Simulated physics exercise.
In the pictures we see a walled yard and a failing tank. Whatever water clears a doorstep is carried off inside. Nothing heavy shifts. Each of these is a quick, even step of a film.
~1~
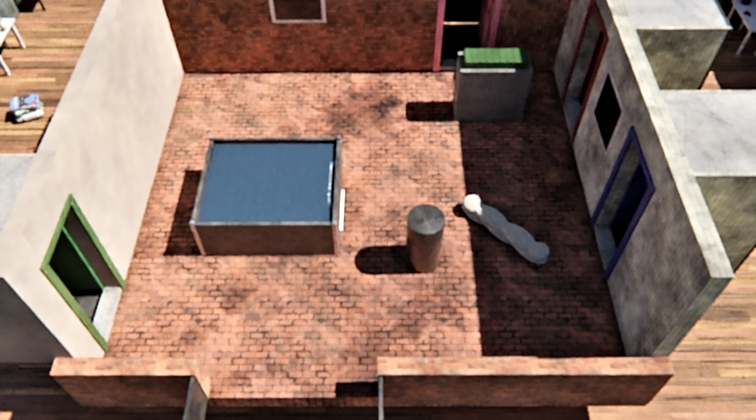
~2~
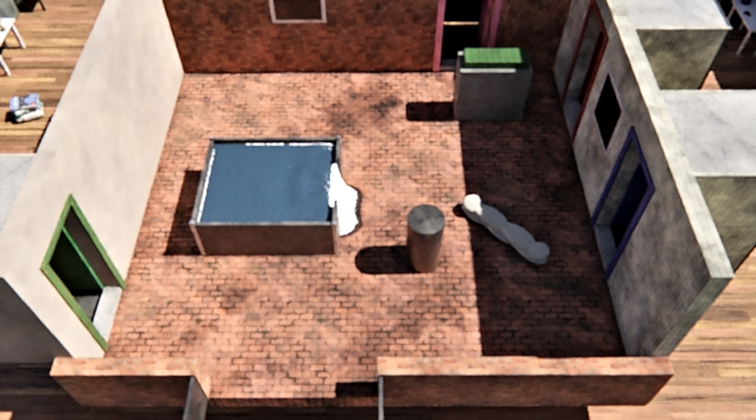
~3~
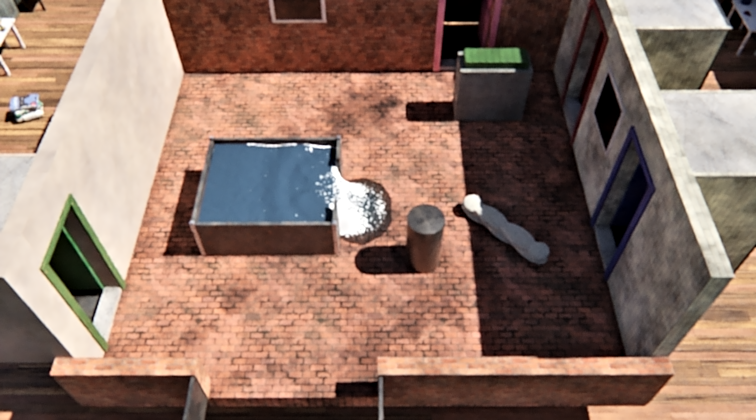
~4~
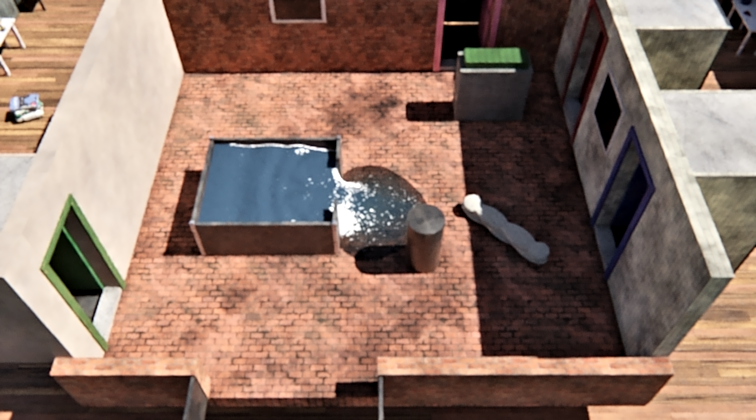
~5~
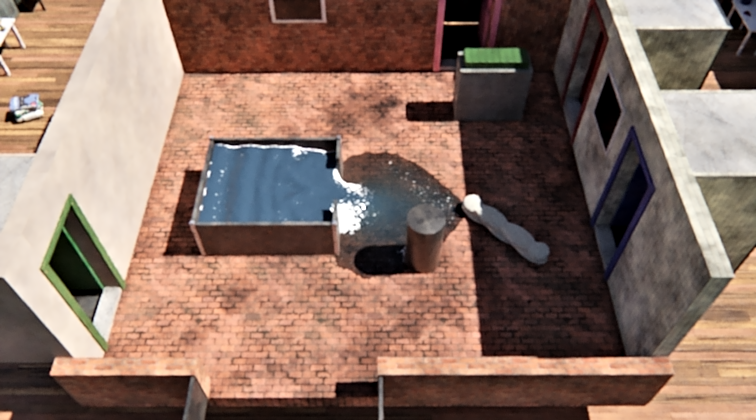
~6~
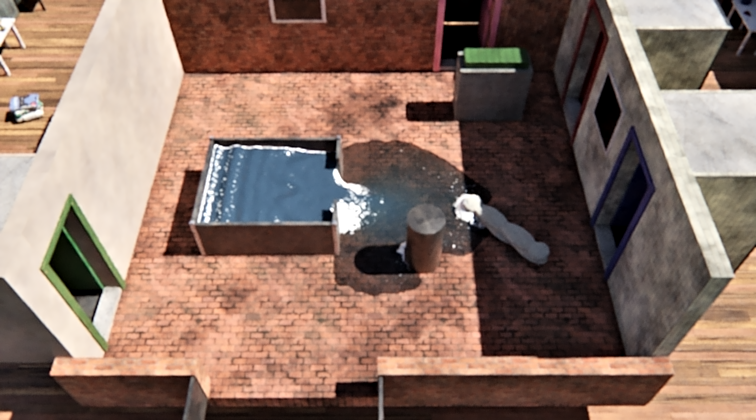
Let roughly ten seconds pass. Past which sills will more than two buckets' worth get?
The blue door swallows an okay amount of water; the green door swallows an okay amount of water; the red door swallows an okay amount of water; the pink door swallows an okay amount of water.
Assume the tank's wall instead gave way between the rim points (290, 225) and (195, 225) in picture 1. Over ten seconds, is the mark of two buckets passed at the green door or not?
At the green door, the inflow beats the threshold.
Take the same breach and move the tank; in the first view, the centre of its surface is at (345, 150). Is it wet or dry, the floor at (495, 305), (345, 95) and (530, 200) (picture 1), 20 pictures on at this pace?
Hit, spared, hit.
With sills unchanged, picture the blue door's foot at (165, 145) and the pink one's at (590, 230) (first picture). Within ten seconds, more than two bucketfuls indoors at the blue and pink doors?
Going through them, I find the blue door escapes flooding and the pink door escapes flooding.
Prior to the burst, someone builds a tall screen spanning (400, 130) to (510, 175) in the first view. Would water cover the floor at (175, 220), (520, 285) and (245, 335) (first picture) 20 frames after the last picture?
Taking the points in the order given, they are high and dry, inundated and high and dry.
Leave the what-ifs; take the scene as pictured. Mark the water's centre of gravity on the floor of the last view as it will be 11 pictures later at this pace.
About (364, 211).
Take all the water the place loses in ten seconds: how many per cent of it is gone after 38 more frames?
Roughly 45 percent.
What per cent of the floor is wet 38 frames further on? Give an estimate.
It comes to 65 per cent.
A moment on, water covers 25 % of the floor; the blue door not reached, the green door not reached, the red door not reached, the pink door not reached.
Next, water covers 40 % of the floor; the blue door not reached, the green door not reached, the red door wet at the sill, nothing in, the pink door not reached.
Then, water covers 45 % of the floor; the blue door wet at the sill, nothing in, the green door not reached, the red door under two buckets in, the pink door wet at the sill, nothing in.
Later, water covers 65 % of the floor; the blue door under two buckets in, the green door not reached, the red door under two buckets in, the pink door wet at the sill, nothing in.
In the end, water covers 95 % of the floor; the blue door under two buckets in, the green door wet at the sill, nothing in, the red door under two buckets in, the pink door wet at the sill, nothing in.
